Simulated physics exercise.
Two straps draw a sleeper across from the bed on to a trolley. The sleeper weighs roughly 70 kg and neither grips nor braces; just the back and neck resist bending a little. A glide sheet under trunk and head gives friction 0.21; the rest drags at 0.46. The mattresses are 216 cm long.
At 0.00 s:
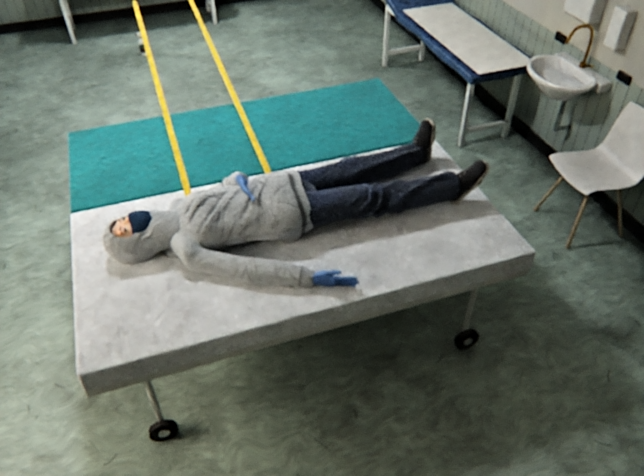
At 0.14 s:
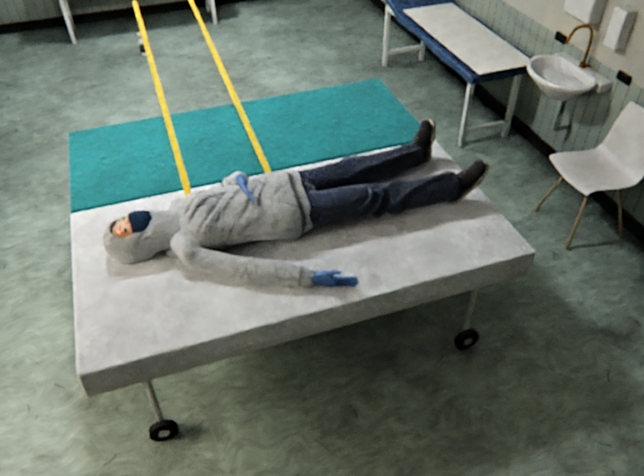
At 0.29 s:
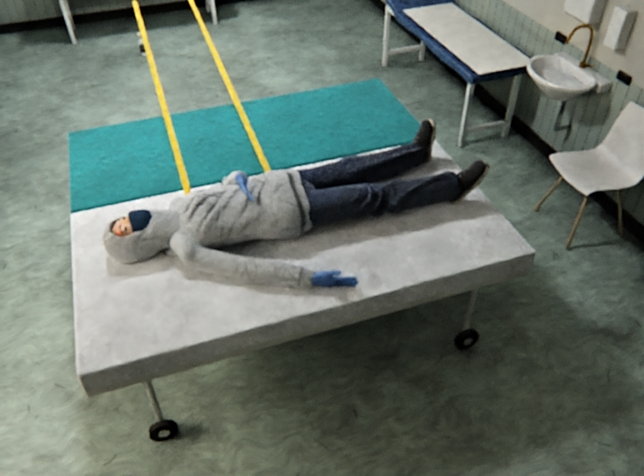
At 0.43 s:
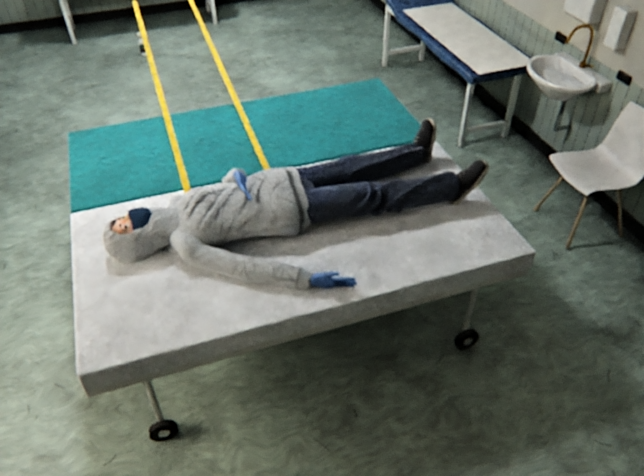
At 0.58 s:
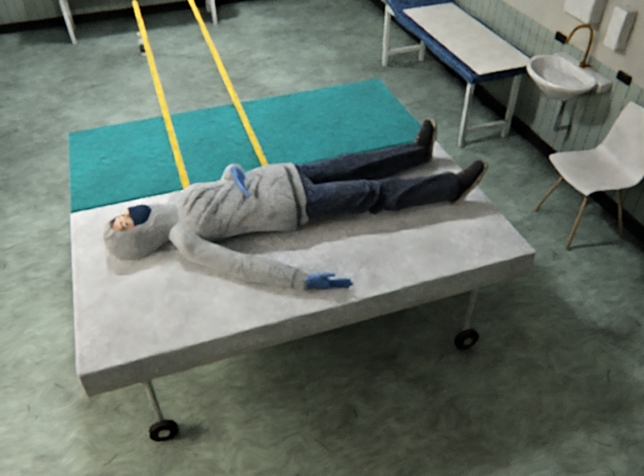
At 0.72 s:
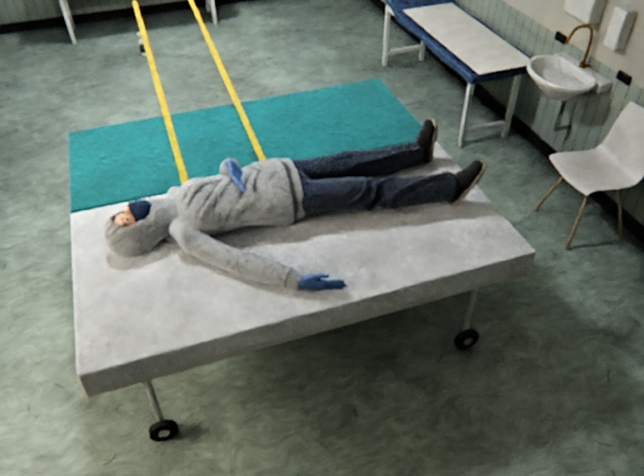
A person in a grey hooded top, dark trousers and blue gloves lies face up on a wide wheeled bed in a green-floored treatment room, seen from above. Two yellow straps cross the bed's teal far side, with a blue couch, white sink and pale chair at right. The body barely moves, then the torso shifts slightly and the nearer gloved hand slides a little left, the camera still.
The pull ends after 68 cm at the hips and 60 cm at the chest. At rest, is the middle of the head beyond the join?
The head ends beyond the join.
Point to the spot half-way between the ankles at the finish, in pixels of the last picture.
Around (398, 164).
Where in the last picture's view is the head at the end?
At about (127, 177).
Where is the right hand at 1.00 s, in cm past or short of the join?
About 94 cm short of it.
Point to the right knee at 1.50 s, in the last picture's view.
Around (341, 172).
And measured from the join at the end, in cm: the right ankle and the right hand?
Right ankle 44 short, right hand 68 short.
After 1.00 s the head is 28 cm short of the join, near (130, 218) in the last picture's view.
After 1.50 s the head is 4 cm short of the join, near (128, 191) in the last picture's view.
After 2.00 s the head is 8 cm past the join, near (127, 178) in the last picture's view.
When all is still (2.8 s), head crosses the join; left hand crosses the join; right hand stops short of the join; left ankle stops short of the join; right ankle stops short of the join; right knee stops short of the join.
